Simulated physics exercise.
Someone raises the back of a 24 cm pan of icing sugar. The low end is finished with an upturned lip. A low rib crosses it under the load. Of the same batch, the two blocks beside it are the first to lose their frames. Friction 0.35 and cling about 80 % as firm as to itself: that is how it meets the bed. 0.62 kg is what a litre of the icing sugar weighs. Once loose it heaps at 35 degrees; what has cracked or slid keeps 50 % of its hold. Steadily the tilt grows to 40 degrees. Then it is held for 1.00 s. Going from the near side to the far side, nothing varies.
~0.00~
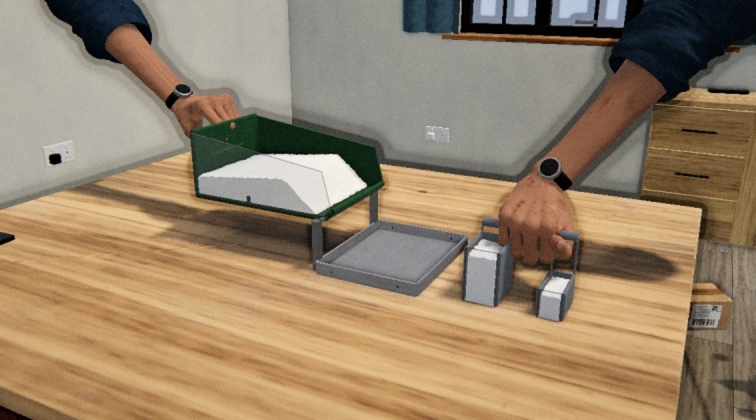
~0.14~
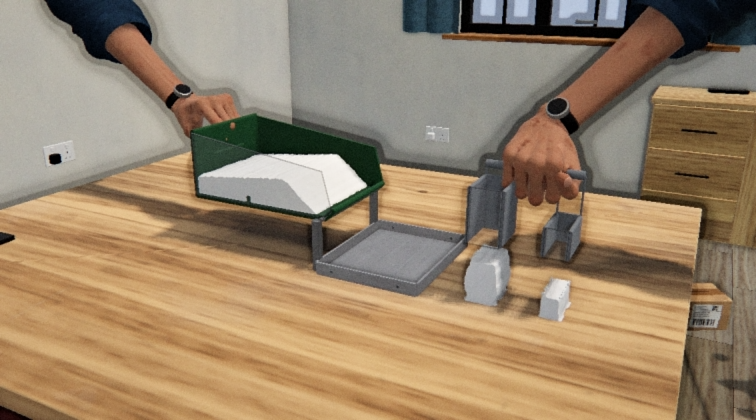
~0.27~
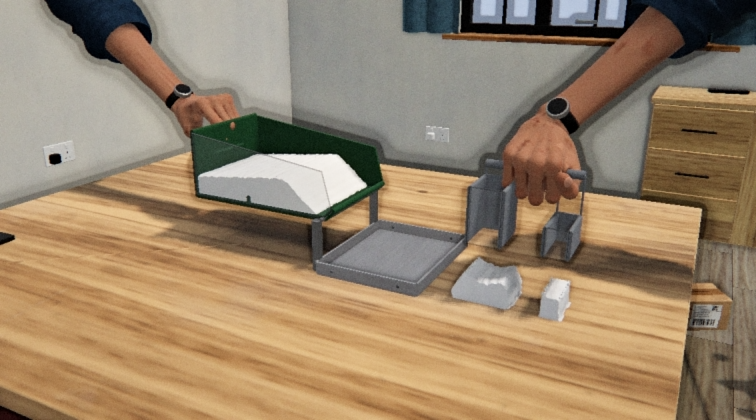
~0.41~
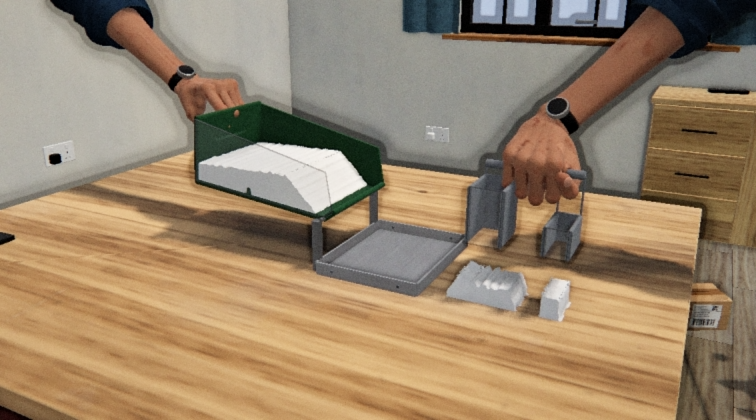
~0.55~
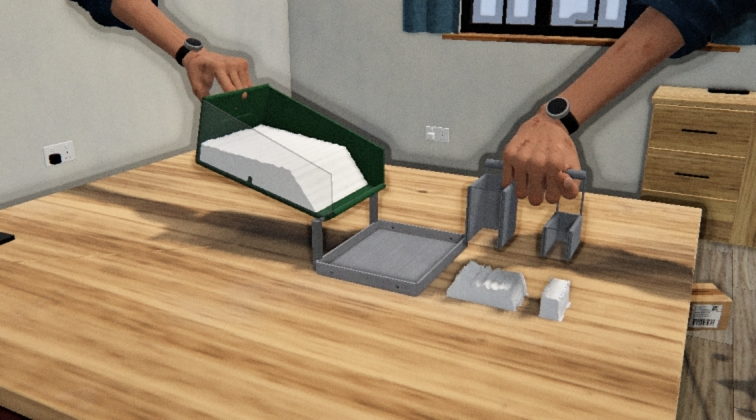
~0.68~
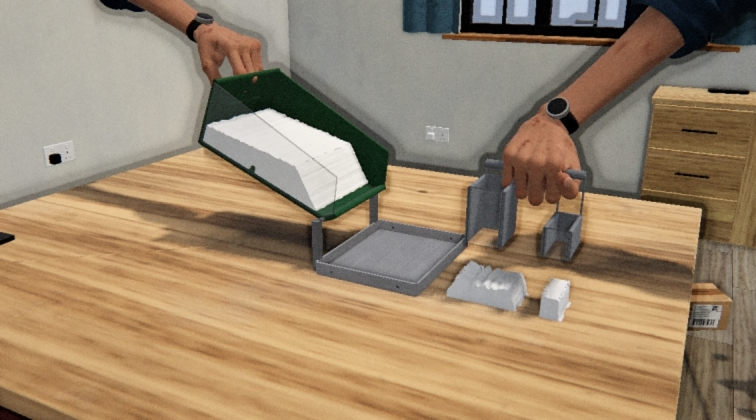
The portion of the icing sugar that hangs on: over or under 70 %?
Lower than 70 %.
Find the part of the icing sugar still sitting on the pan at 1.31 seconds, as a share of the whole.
I'd estimate close to 70 in a hundred.
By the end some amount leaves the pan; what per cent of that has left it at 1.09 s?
Close to 0 in a hundred.
By 0.87 s, the tilt is 33 degrees and 100 % is on the bed.
By 1.09 s, the tilt is 40 degrees and 99 % is on the bed.
By 1.31 s, the tilt is 40 degrees and 72 % is on the bed.
By 1.53 s, the tilt is 40 degrees and 67 % is on the bed.
By 2.03 s, at the end, the tilt is 40 degrees and 65 % is on the bed.
